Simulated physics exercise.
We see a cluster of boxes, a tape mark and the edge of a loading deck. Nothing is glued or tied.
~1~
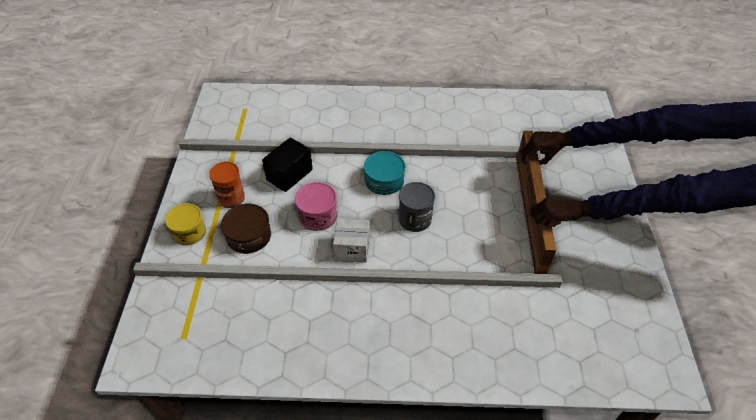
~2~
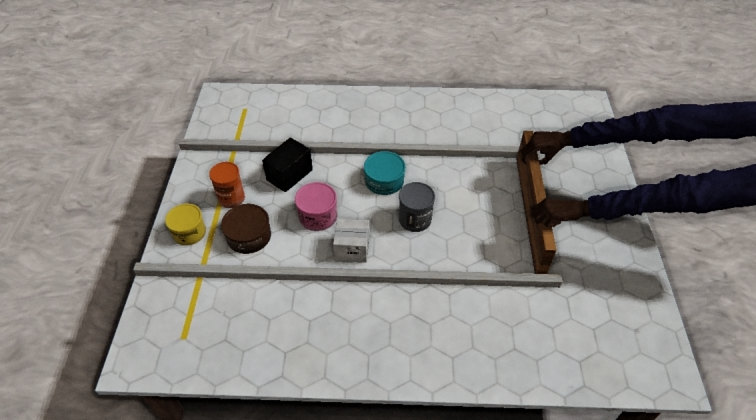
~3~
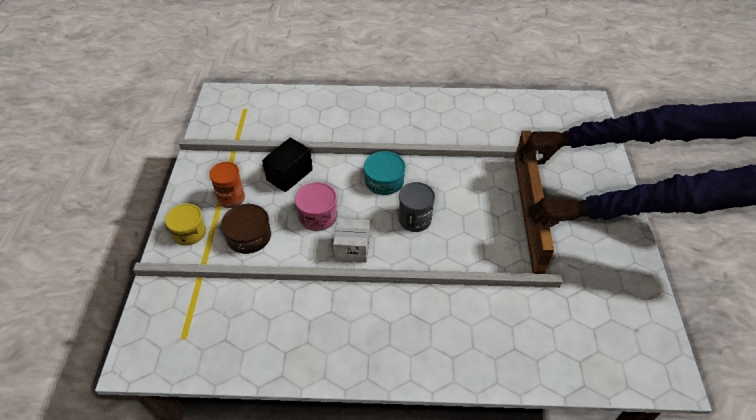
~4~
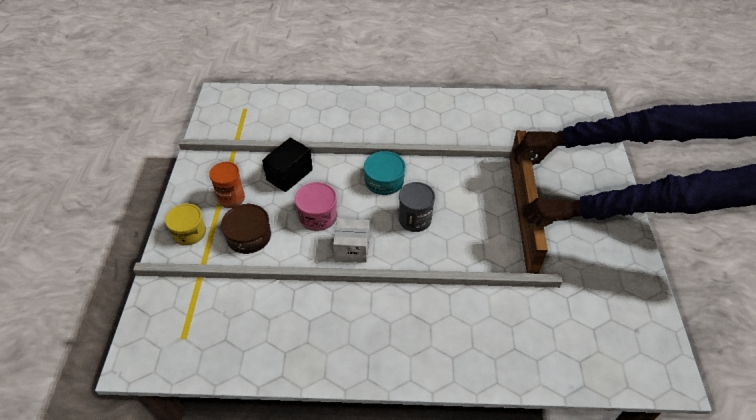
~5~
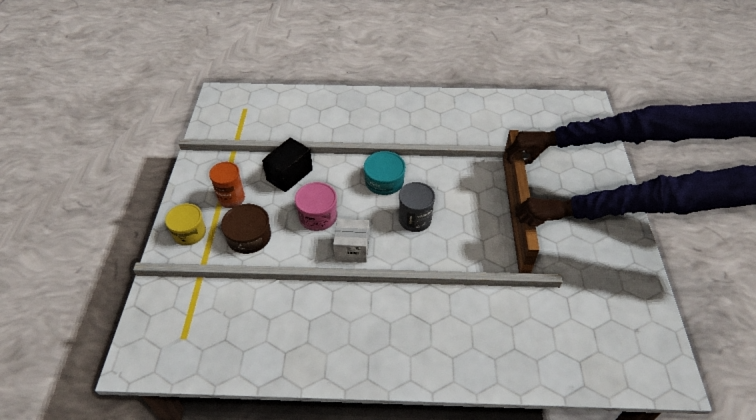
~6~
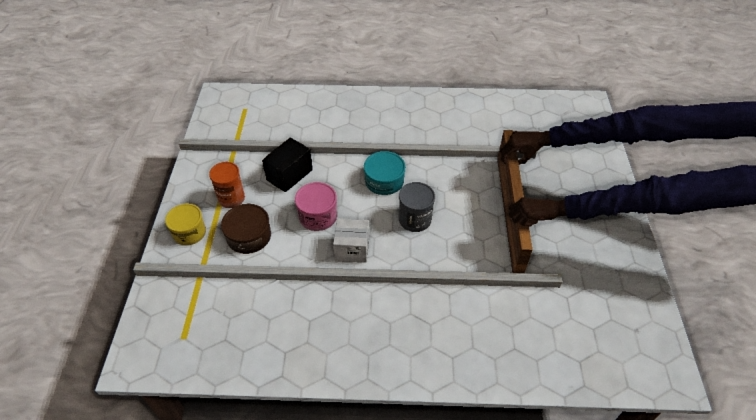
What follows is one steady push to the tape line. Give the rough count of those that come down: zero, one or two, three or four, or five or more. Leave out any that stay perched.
Here the number that fall off is one or two.
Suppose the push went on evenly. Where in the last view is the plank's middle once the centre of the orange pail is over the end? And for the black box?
Near (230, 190) and (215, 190).
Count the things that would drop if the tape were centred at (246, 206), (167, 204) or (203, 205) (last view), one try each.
It would be 0, 8 and 5.
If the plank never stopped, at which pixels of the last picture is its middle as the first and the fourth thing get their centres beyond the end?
First at (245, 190), next at (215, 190).
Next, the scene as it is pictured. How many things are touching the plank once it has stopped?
It touches 3.
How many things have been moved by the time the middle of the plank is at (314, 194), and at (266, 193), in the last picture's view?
First 6, then 8.
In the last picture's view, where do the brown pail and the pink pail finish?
First (150, 239), then (160, 203).
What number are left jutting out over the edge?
It comes to 3.
Soon after, none off yet; yellow pail at rest near (186, 225); orange pail at rest near (228, 186); brown pail at rest near (247, 229).
In the end, the number that fall off is one or two; gone, orange pail and yellow pail.
